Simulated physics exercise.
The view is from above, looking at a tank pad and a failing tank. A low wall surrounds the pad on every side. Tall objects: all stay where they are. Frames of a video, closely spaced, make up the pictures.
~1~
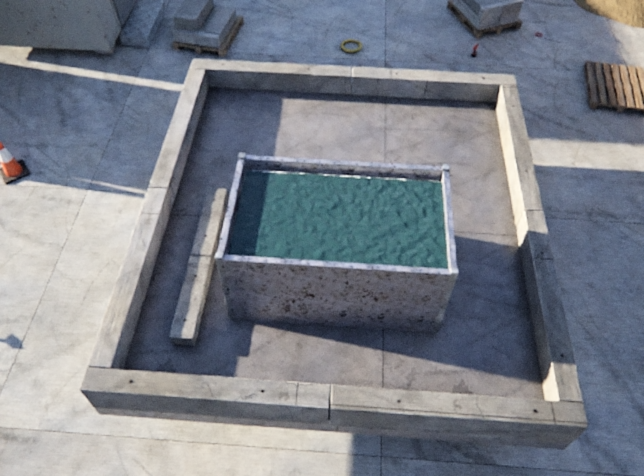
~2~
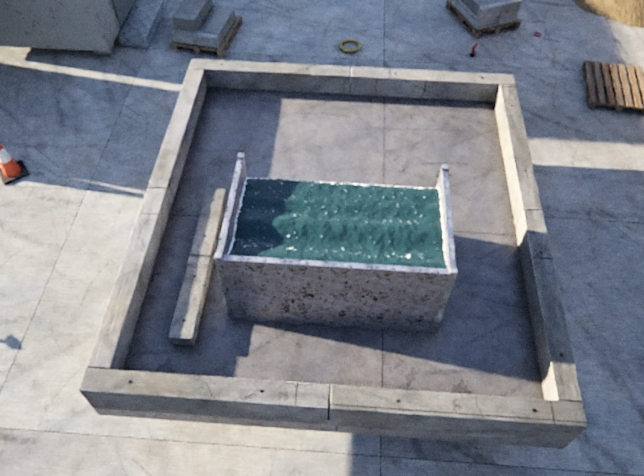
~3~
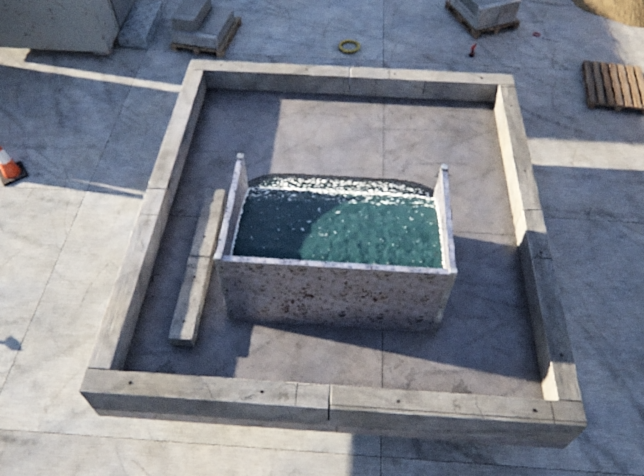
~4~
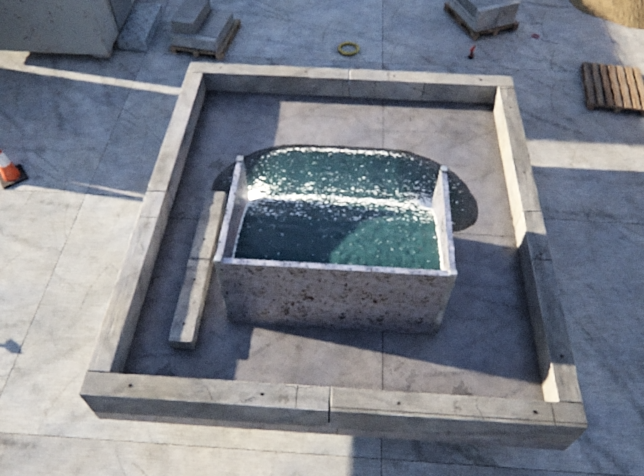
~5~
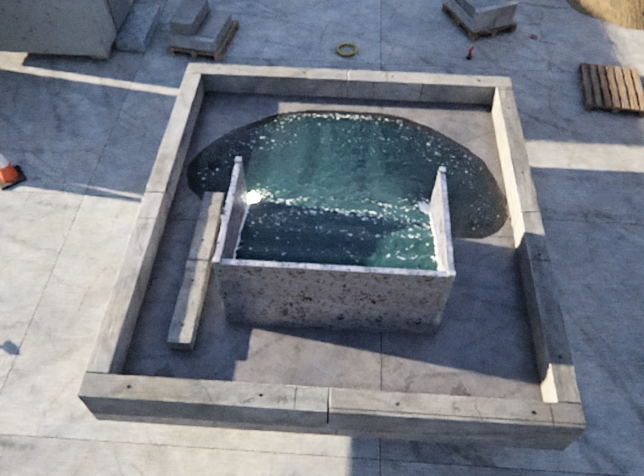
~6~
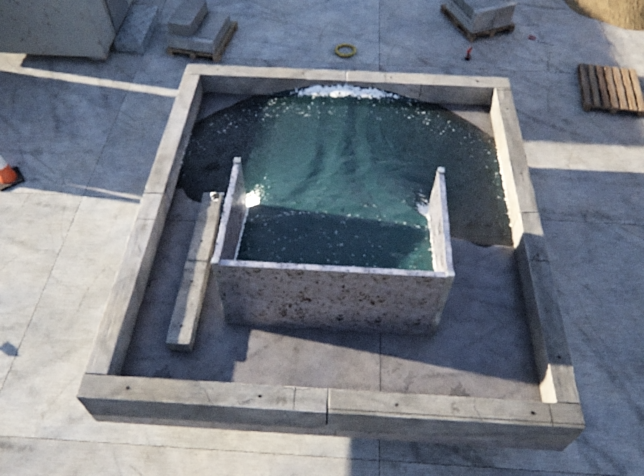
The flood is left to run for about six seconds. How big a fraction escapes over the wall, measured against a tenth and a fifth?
The fraction escaping is between a tenth and a fifth.
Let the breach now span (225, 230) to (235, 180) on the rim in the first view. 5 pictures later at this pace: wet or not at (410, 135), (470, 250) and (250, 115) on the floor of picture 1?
First point bare, second point bare, third point swamped.
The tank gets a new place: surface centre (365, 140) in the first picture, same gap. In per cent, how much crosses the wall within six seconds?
About 28 per cent.
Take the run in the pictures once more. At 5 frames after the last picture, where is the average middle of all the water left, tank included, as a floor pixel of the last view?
Close to (338, 170).
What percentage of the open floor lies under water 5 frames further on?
Estimate: Some 60 in a hundred.
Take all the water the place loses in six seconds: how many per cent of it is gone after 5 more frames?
My figure: 15 percent.
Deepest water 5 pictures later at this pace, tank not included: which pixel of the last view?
Somewhere near (349, 99), I think.
A moment on, water covers 55 % of the floor; the low wall has let 0 % over.
Next, water covers 55 % of the floor; the low wall has let 2 % over.
Then, water covers 55 % of the floor; the low wall has let 12 % over.
Later, water covers 75 % of the floor; the low wall has let 12 % over.
In the end, water covers 85 % of the floor; the low wall has let 12 % over.
